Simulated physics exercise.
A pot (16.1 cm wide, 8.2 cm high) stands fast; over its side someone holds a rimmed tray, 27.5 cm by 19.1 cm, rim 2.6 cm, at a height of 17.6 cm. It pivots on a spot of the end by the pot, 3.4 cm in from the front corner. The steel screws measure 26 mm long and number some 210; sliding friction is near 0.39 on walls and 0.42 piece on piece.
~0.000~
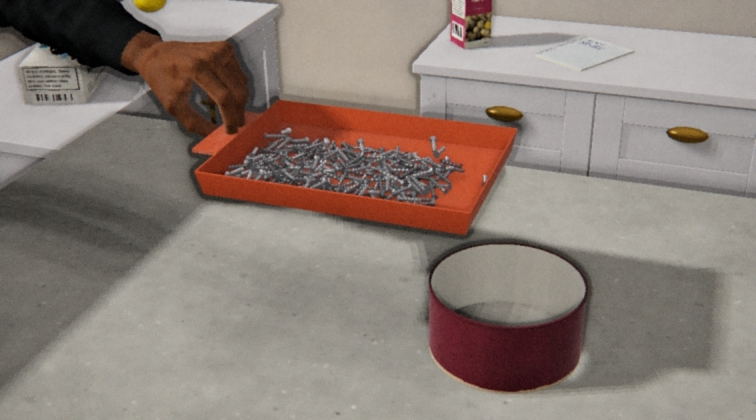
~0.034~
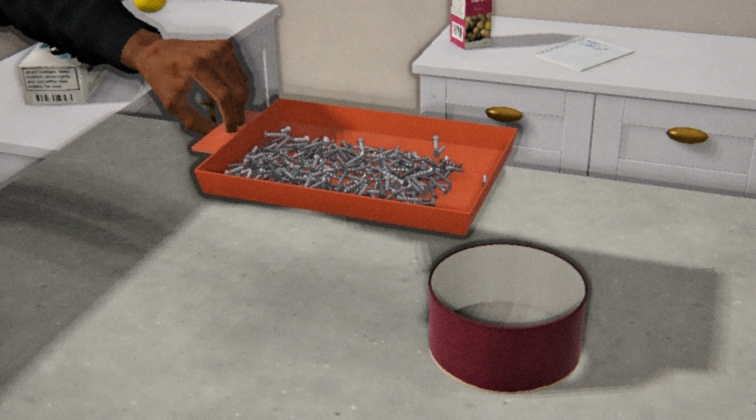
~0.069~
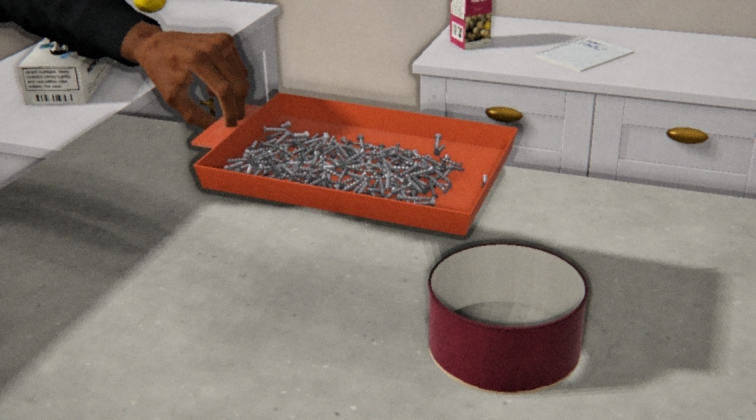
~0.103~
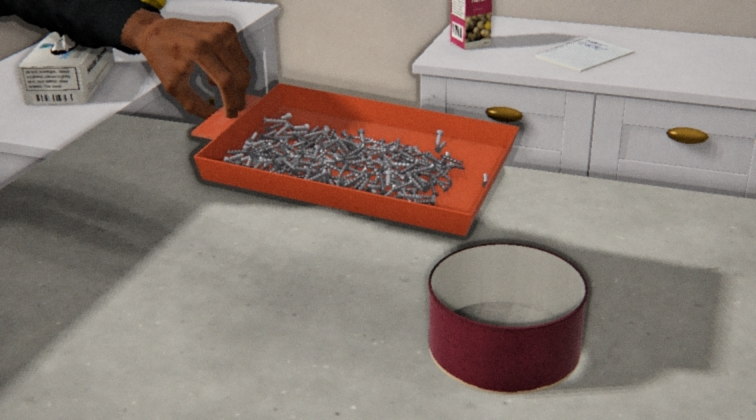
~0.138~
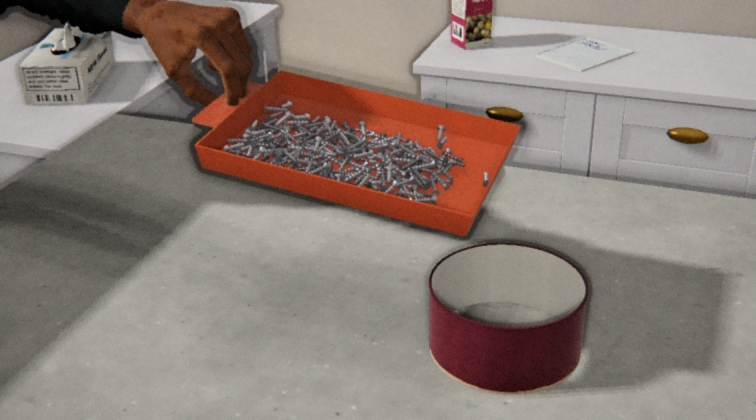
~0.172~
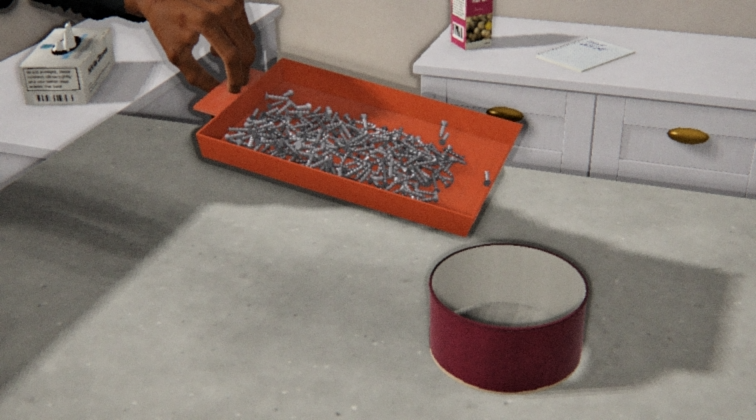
At the start, a hand holds an orange rimmed tray of steel screws level above a gray countertop, beside a dark red pot. The hand then gradually raises the tray's left end, tilting it slightly down toward the right, while the screws stay spread across it and the pot stands still.
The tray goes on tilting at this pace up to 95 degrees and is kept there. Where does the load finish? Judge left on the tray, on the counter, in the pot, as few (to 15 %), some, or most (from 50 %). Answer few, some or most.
Tray few, counter some, pot most.
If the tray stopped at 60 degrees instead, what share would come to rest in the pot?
In that case some 20 per cent.
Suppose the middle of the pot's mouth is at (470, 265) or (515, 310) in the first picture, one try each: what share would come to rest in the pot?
About 5 and 95 per cent.
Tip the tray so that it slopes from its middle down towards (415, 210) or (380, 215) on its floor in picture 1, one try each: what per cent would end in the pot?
About 15 and 5 per cent.
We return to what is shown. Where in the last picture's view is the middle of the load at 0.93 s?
Around (510, 221).
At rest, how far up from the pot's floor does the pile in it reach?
Roughly 2.5 cm.
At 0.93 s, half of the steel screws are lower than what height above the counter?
Some 18 cm.
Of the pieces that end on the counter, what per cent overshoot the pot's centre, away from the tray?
Roughly 100 per cent.
Then, at 0.63 s, tilt 51 degrees; the tray holds 100 %, the pot 0 %.
After 0.93 s, tilt 78 degrees; the tray holds 55 %, the pot 10 %.
After 1.33 s, tilt 95 degrees; the tray holds 5 %, the pot 50 %.
In the end, at 2.1 s, tray 0 %, counter 40 %, pot 60 %.
